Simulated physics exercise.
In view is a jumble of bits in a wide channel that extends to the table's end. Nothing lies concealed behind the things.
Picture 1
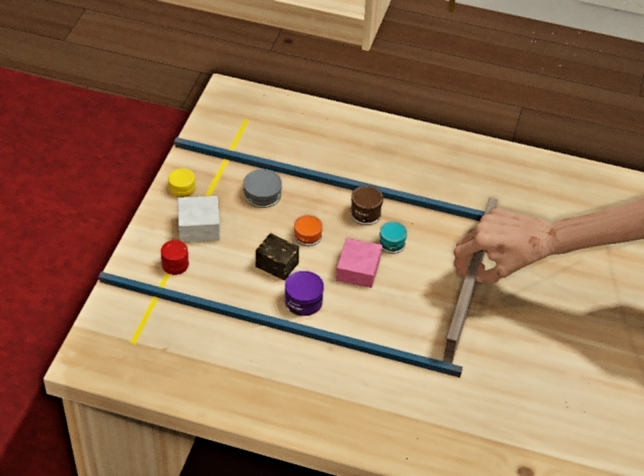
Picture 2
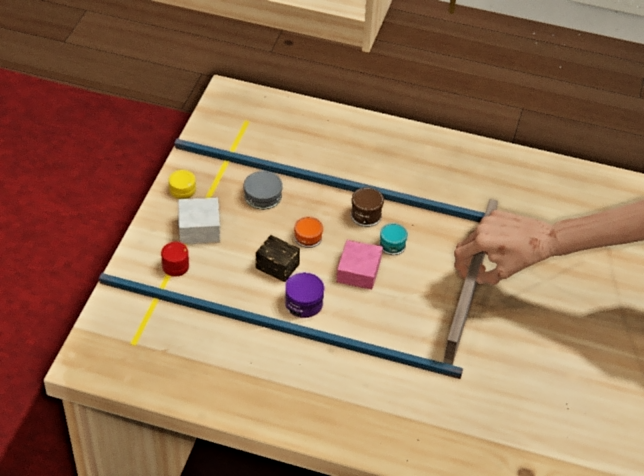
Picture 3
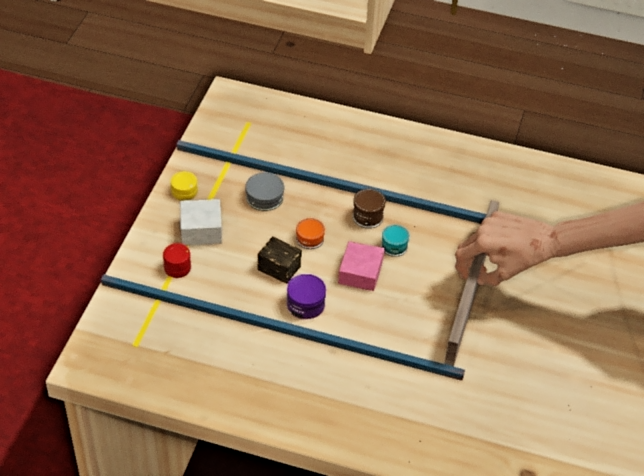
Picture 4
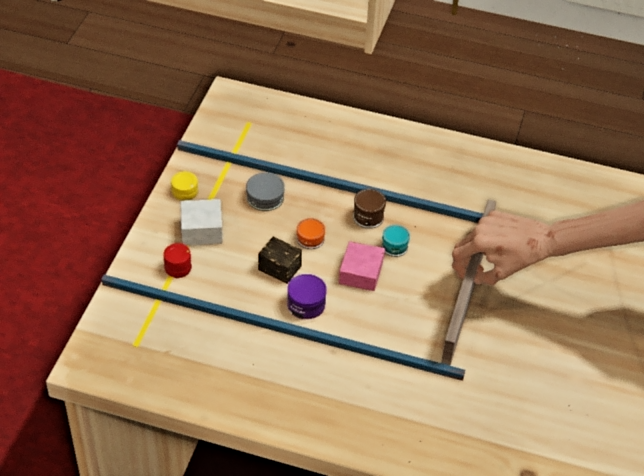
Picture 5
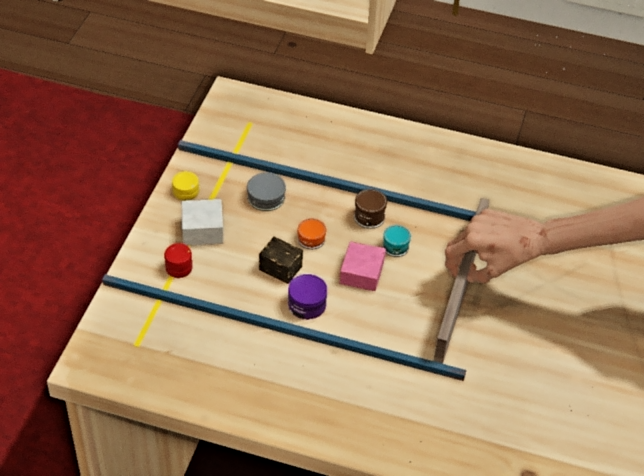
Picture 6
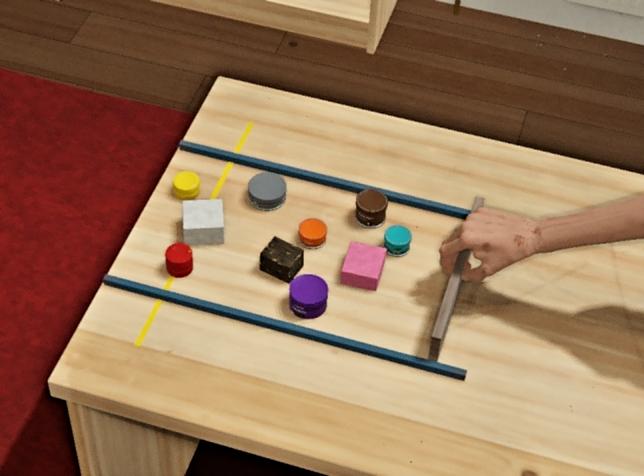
Hand holding a board upright between two blue strips on a wooden table, then sliding it slightly left toward scattered, unmoving lids and blocks.
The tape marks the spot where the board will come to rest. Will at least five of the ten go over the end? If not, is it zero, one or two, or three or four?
One or two spill over.
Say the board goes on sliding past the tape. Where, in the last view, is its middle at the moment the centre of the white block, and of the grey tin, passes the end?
The middle is at (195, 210) when it's the white block, and at (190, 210) when it's the grey tin.
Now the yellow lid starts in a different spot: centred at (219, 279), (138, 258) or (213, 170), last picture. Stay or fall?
Going through the places in order, it keeps its spot, it ends up falling, and it ends up falling.
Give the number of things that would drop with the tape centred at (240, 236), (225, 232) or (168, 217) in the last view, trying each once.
The counts: 0, 0 and 6.
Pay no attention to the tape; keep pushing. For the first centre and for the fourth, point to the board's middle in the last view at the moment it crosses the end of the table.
It sits around (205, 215) and after that around (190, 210).
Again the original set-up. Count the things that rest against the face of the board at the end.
That comes to 4.
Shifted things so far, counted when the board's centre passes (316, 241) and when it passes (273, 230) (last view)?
The counts are 6 and 7.
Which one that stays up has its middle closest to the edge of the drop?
The white block.
Soon after, none off yet; yellow lid at rest near (187, 186); red lid at rest near (179, 260); white block at rest near (203, 222).
In the end, the number that fall off is one or two; gone, yellow lid.
